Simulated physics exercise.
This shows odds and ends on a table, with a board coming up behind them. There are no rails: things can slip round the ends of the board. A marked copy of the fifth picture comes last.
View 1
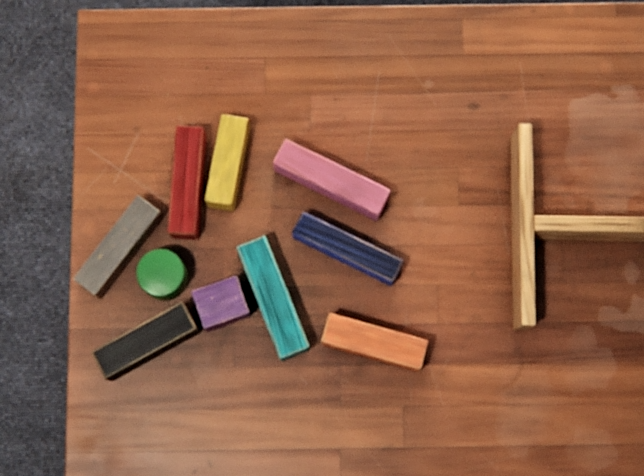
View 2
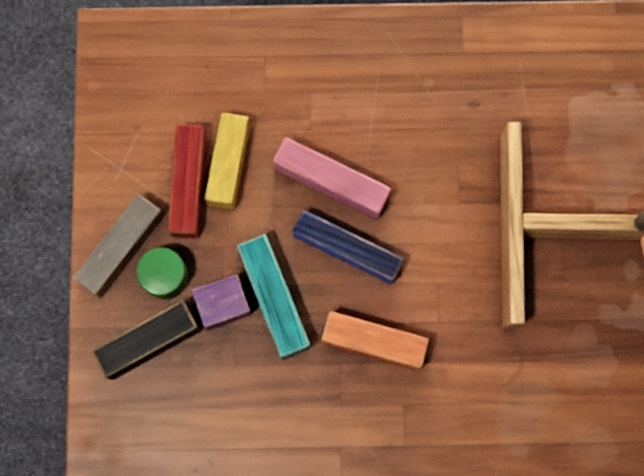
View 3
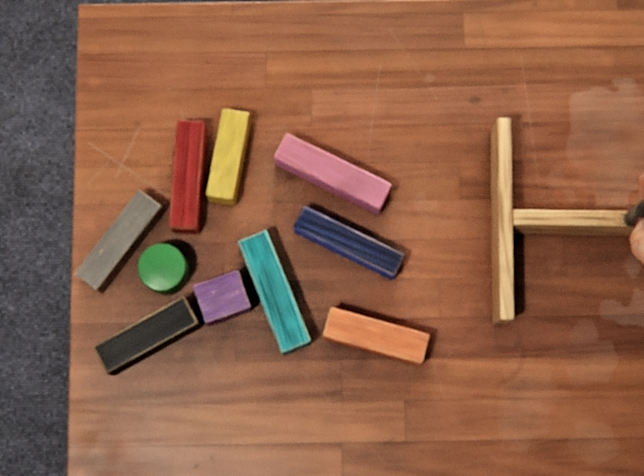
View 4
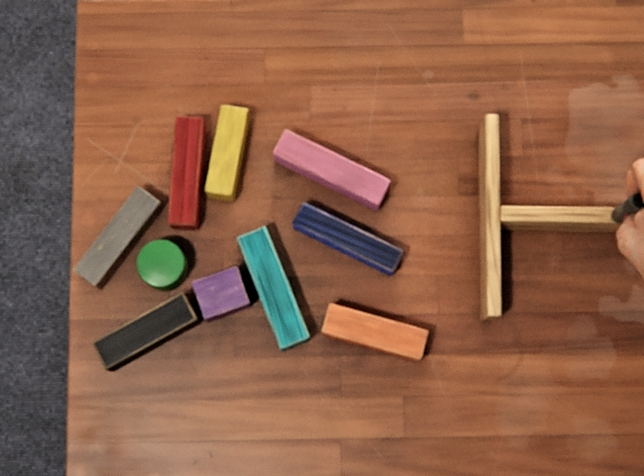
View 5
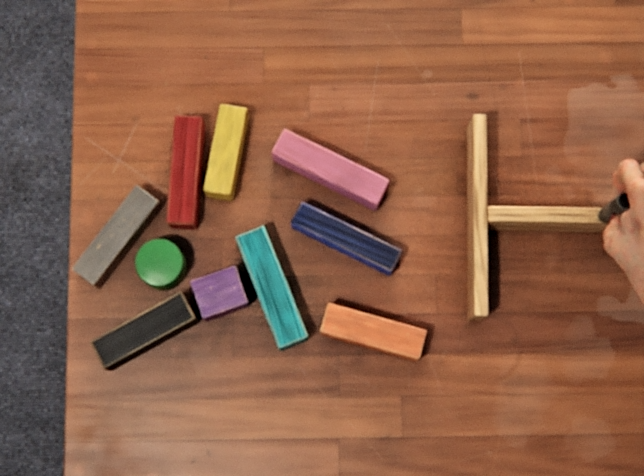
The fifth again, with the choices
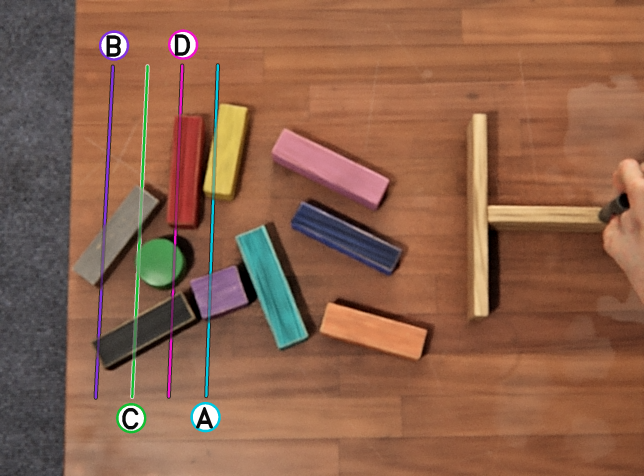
The video shows colourful wooden blocks and a round green piece scattered on a wooden table while a T-shaped wooden board on the right slides slowly left, a hand gripping its handle coming into view; the blocks stay still.
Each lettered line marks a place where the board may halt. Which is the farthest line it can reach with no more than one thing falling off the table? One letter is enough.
At A, and not beyond.
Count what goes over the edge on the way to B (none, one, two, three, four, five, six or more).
In all, six or more.
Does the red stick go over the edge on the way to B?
Yes.
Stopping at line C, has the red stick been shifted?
Yes.
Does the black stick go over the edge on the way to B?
By then, yes.
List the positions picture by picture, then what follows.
In the first picture, turquoise stick (274, 299); orange bar (374, 343); grey bar (119, 248).
In the second picture, board (516, 221); pink stick (332, 179).
In the third picture, board (505, 217); green tin (164, 269).
In the fourth picture, board (493, 213); purple block (222, 295).
In the fifth picture, board (481, 213); black stick (145, 331); turquoise stick (273, 289); orange bar (373, 332).
On the marked copy, A at (212, 226); B at (105, 228); C at (140, 227); D at (176, 227).
Following A. Soon after the start, board (384, 215); pink stick (317, 168); blue stick (321, 234).
Later, board (289, 216); black stick (141, 334); red stick (173, 172).
In the end, board (214, 217); black stick (74, 354); grey bar (85, 248); none fallen.
As for the rest, B drops six; C drops five; D drops two.
